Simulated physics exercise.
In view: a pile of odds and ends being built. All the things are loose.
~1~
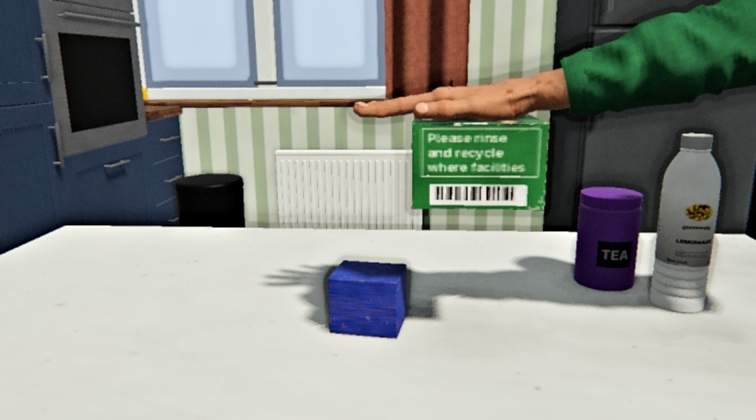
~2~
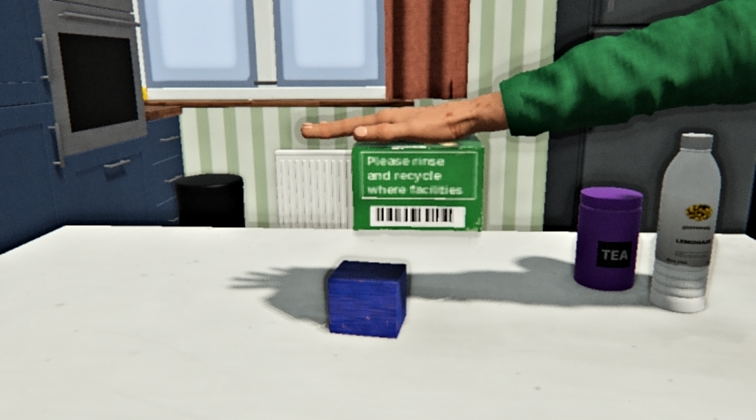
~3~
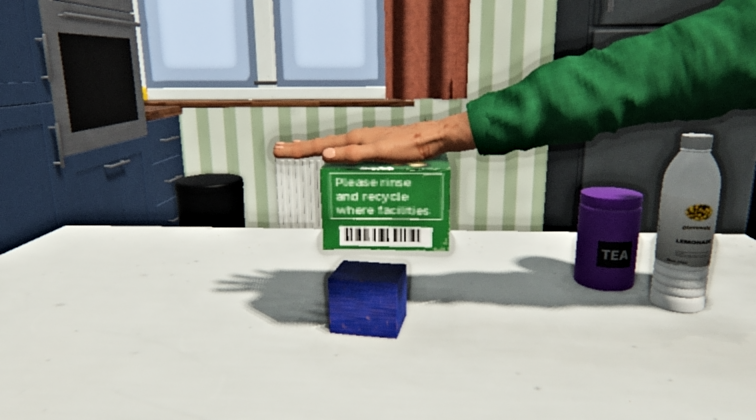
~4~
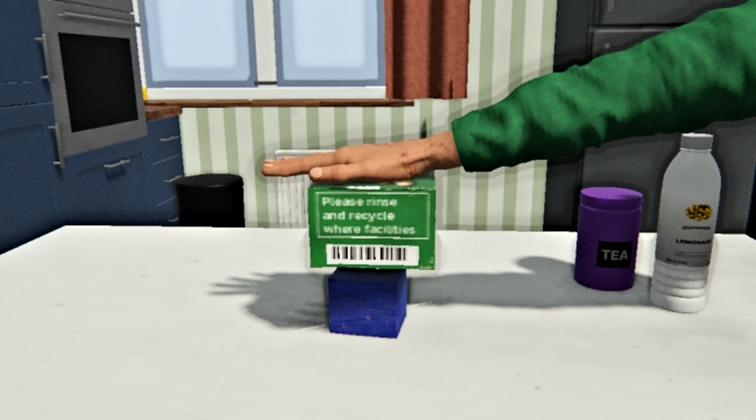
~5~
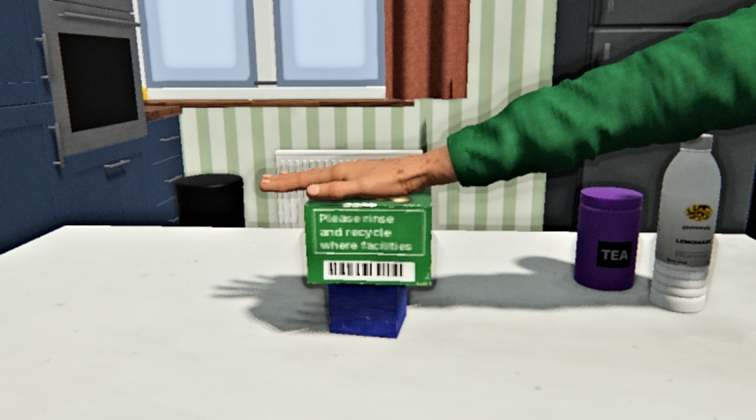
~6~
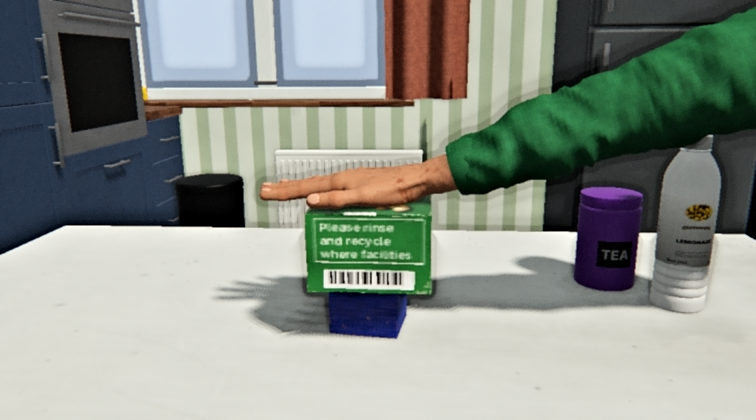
An arm in a green sleeve moved a green box left and down over a white table until it sat above a blue block, hand flat on top, while a purple jar and white bottle stayed still.
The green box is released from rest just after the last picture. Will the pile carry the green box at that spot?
Outcome: The pile stays up.
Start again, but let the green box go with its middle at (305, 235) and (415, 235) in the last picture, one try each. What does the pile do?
First, it comes apart; second, it gives way.
Then, 0.20 s later than the last frame, all is still.
Then, 0.60 s later than the last frame, green box resting near (374, 235).
When it is over, all 4 as before. End places, in pixels of the last picture, green box near (374, 235). The pile holds.
